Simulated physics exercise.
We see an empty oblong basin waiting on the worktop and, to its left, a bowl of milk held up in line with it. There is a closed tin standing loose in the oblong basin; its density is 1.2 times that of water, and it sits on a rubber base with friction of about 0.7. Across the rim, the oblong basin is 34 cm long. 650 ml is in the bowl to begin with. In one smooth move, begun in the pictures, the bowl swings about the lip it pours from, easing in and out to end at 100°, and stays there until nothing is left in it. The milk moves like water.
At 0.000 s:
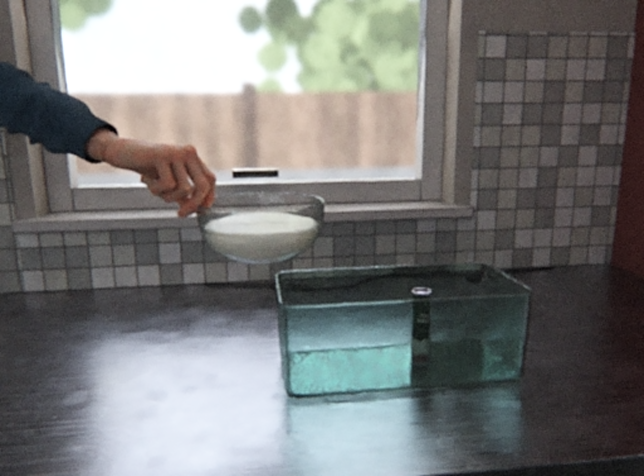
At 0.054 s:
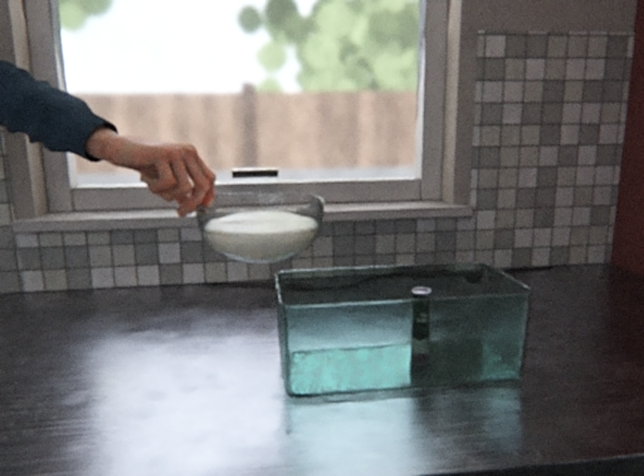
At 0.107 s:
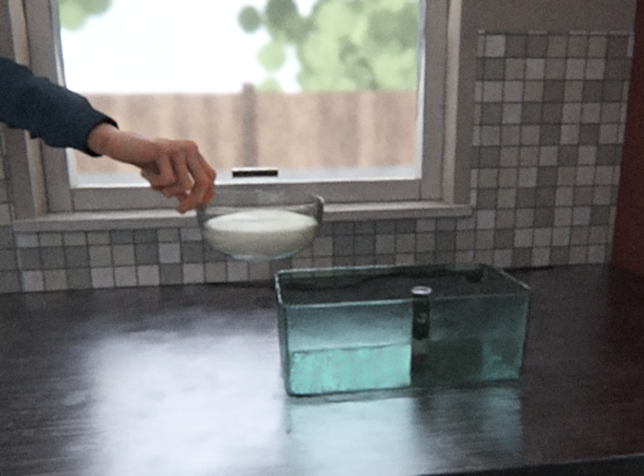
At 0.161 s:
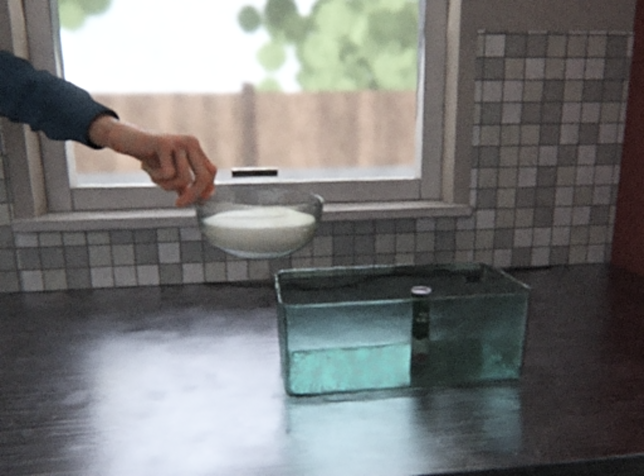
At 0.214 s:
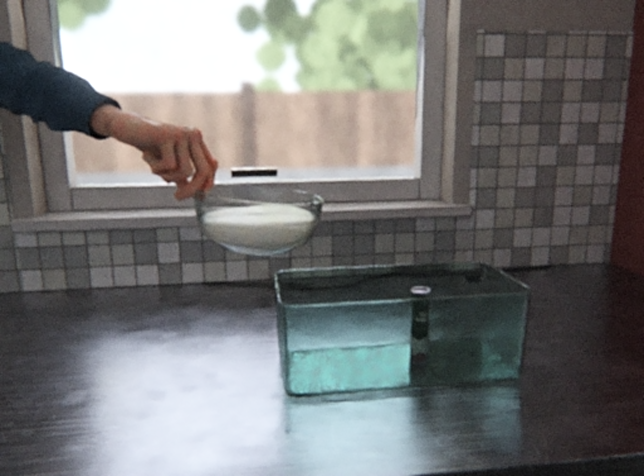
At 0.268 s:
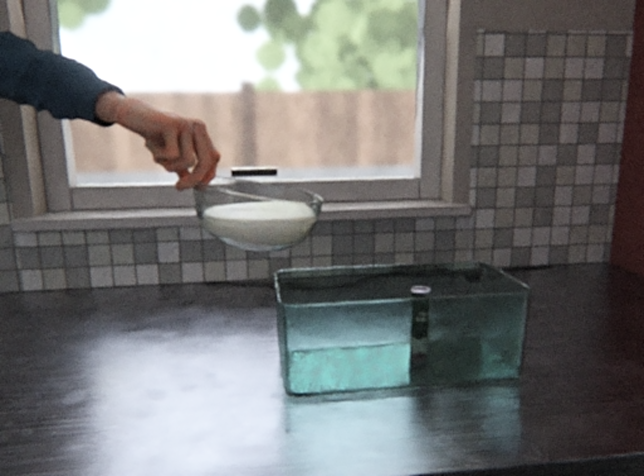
A hand holds a glass bowl of milk beside a glass basin and tilts it slightly.
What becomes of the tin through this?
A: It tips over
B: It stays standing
B, it stays standing.
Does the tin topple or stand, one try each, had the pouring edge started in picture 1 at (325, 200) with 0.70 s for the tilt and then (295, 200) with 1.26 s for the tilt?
Run one: It tumbles. Run two: It does not tip.
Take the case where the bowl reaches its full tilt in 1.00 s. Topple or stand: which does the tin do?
With that tilt, the tin tips.
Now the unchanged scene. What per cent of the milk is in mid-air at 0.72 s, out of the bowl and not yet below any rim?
Estimate: Some 30 % of the total.
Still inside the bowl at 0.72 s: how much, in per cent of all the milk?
Fraction remaining: Approx. 66 per cent.
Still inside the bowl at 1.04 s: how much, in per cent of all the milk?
Around 8 in a hundred.
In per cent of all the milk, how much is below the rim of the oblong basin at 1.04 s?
The fraction sits near 72 in a hundred.
Then, 0.72 s in, the tilt is 61° and 66 per cent is still to pour; the tin stands where it began.
Then, 1.04 s in, the tilt is 93° and 8 per cent is still to pour; the tin stands where it began.
Then, 1.39 s in, the tilt is 100° and 0 per cent is still to pour; the tin stands where it began.
Then, 1.76 s in, the tilt is 100° and 0 per cent is still to pour; the tin stands where it began.
Finally, the tin stands where it began.
